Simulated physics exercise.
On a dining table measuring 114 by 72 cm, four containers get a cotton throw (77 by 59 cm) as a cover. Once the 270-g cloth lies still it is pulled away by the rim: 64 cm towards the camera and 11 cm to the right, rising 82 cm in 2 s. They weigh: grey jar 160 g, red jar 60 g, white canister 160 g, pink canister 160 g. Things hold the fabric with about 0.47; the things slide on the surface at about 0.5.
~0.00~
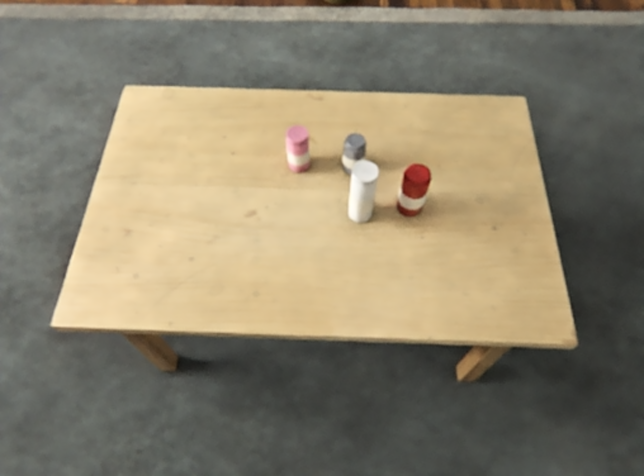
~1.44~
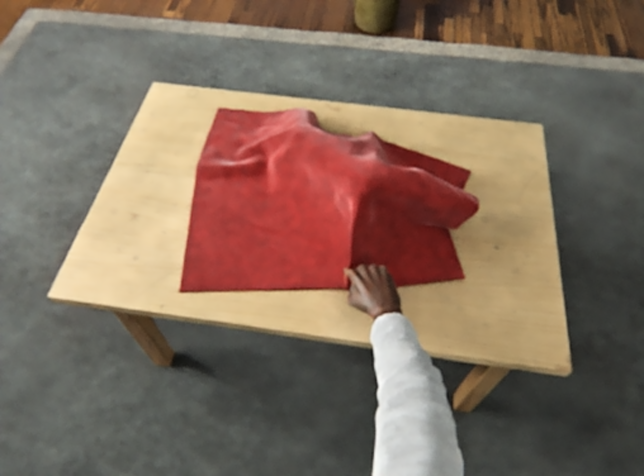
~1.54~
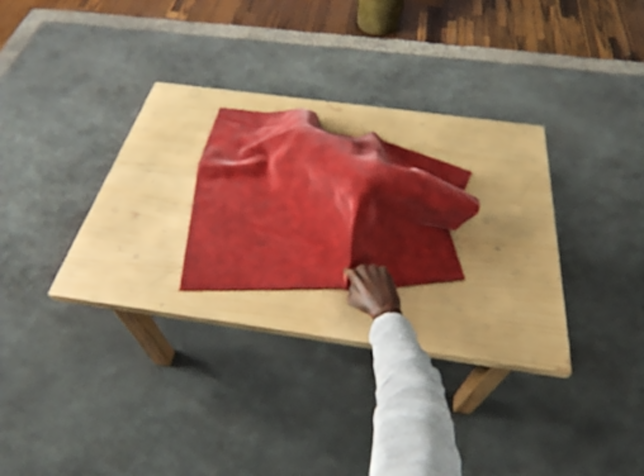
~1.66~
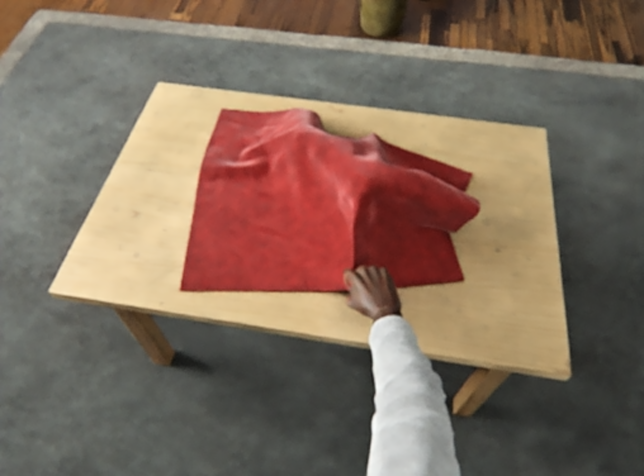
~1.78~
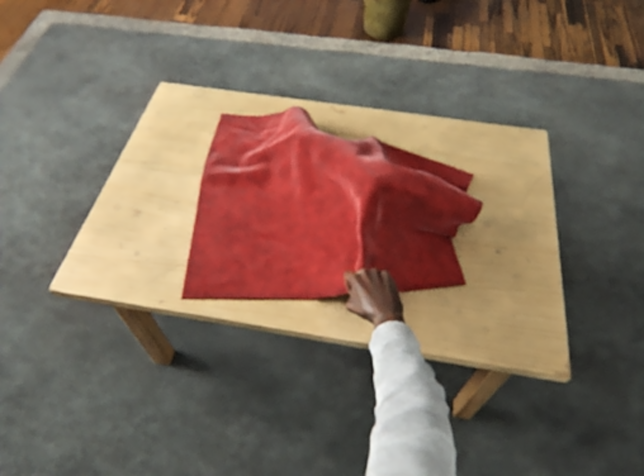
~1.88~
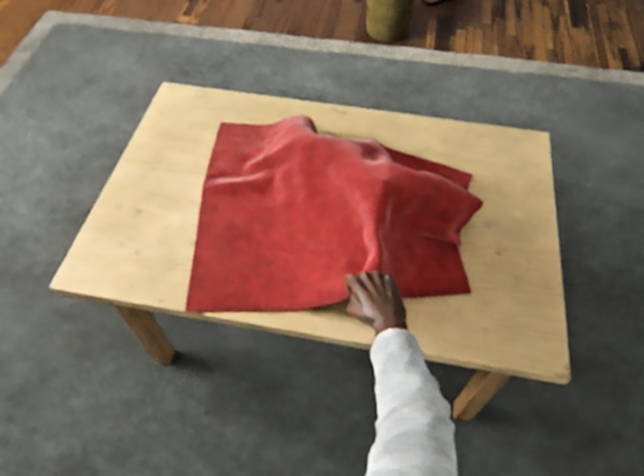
On a wooden table, a pink, a grey, a white and a red container stood uncovered, then lay under a red cloth as a hand gripped its near edge and drew it slightly forward.
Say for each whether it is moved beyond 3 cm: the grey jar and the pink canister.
In order: The grey jar hardly stirs; the pink canister leaves its place.
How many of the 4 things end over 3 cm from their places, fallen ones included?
That makes 3.
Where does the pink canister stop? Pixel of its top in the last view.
Near (307, 199).
After 2.3 s, middle of the cotton throw at (360, 231); pink canister on its side, 10 cm off its start, red jar on its side, 8 cm off its start, white canister 6 cm off its start.
After 2.7 s, middle of the cotton throw at (341, 343); pink canister on its side, 11 cm off its start, white canister on its side, 16 cm off its start, red jar on its side, 11 cm off its start.
After 3.1 s, middle of the cotton throw at a place out of view; pink canister on its side, 11 cm off its start at (309, 197), white canister on its side, 23 cm off its start at (328, 292), red jar on its side, 12 cm off its start at (424, 256).
After 3.5 s, middle of the cotton throw at a place out of view; pink canister on its side, 12 cm off its start, white canister on its side, 30 cm off its start, red jar on its side, 12 cm off its start.
After 4.3 s, middle of the cotton throw at a place out of view; pink canister on its side, 12 cm off its start at (307, 199), grey jar 0 cm off its start at (368, 150), white canister over the edge, red jar on its side, 12 cm off its start at (426, 257).
